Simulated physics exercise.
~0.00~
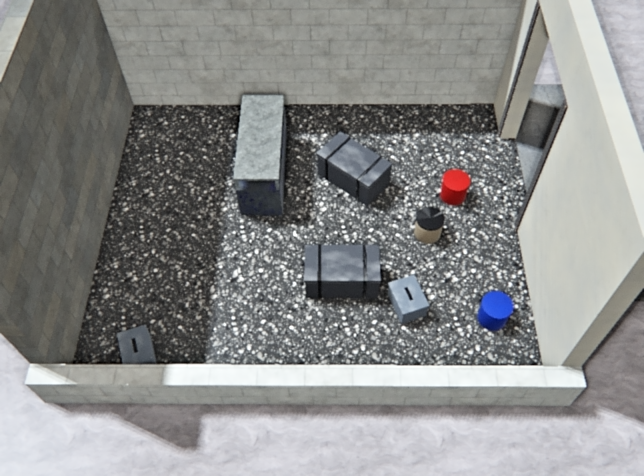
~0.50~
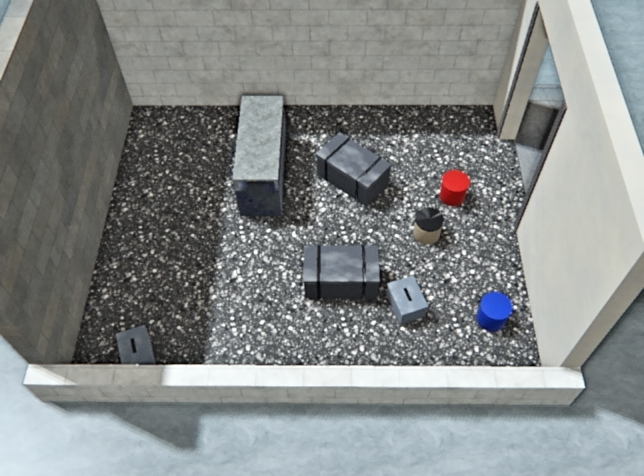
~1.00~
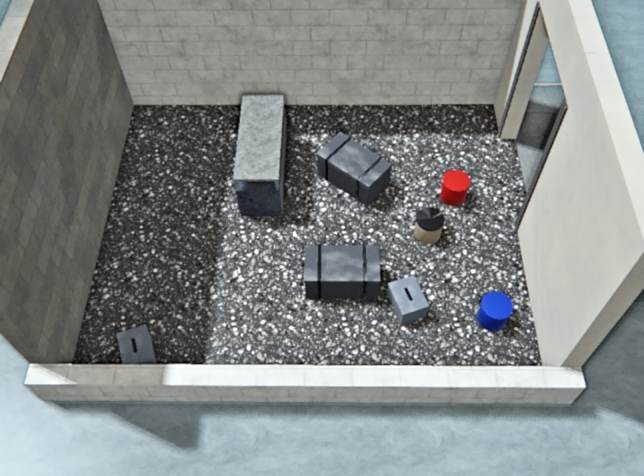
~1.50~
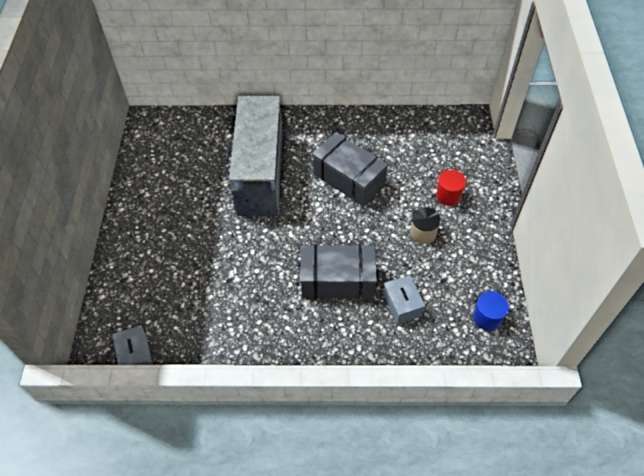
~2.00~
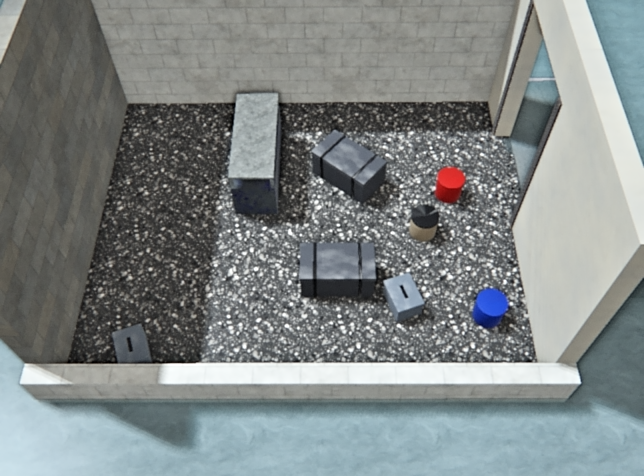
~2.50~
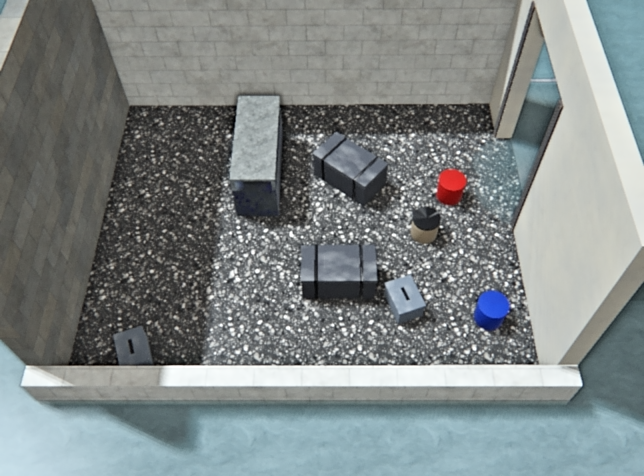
A small shop holding trunks, totes and pails stays still as water enters its doorway.
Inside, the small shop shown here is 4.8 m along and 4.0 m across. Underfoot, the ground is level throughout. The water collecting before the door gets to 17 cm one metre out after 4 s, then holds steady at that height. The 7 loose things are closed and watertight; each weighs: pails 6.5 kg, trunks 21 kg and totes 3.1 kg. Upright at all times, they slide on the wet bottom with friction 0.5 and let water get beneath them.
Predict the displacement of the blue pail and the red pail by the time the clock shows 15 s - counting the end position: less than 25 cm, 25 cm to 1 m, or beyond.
Looking at the end spots, the blue pail remains essentially still and the red pail goes a great distance.
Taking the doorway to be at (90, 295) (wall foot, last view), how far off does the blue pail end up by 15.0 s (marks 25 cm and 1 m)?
In that case the blue pail goes a long way.
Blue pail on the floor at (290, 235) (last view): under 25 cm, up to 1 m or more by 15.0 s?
I'd say it budges a bit.
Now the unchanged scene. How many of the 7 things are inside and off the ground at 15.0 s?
It comes to 4 of them.
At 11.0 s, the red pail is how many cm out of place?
I'd put it at around 250 cm.
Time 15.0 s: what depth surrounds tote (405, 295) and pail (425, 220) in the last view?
First roughly 8 cm, second roughly 5 cm.
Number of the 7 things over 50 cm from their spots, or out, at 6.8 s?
Answer: 2.
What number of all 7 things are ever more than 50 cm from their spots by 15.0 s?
I make it 6.
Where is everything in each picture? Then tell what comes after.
The blue pail at (497, 305) rests on the ground; the red pail at (457, 180) rests on the ground; 0.0 m2 under water; 0 of 7 have shifted, in the first frame.
The blue pail at (496, 306) rests on the ground; the red pail at (456, 181) rests on the ground; water covers 0.0 m2; 0 of 7 have shifted, in the second frame.
The blue pail at (497, 305), on the bottom; the red pail at (457, 180), on the bottom; 0.0 m2 under water; 0 of 7 have shifted, in the third frame.
The blue pail at (493, 305), on the bottom; the red pail at (452, 180), on the bottom; water covers 0.0 m2; 0 of 7 have shifted, in the fourth frame.
The blue pail at (492, 302), on the bottom; the red pail at (451, 178) rests on the ground; 0.0 m2 under water; 0 of 7 have shifted, in the fifth frame.
The blue pail at (494, 304), on the bottom; the red pail at (453, 180) rests on the ground; 0.3 m2 under water; 0 of 7 have shifted, in the sixth frame.
After 3.5 s the blue pail is near (494, 304), 0.0 m from its start, aground; the red pail is near (449, 181), 0.0 m from its start, aground; 0 afloat.
After 6.8 s the blue pail is near (494, 304), 0.0 m from its start, aground; the red pail is near (301, 229), 1.9 m from its start, aground; 0 afloat.
After 11.0 s the blue pail is near (494, 304), 0.0 m from its start, aground; the red pail is near (225, 235), 2.7 m from its start, aground; 2 afloat.
After 15.0 s the blue pail is near (497, 303), 0.0 m from its start, aground; the red pail is near (220, 205), 2.7 m from its start, aground; 4 afloat.
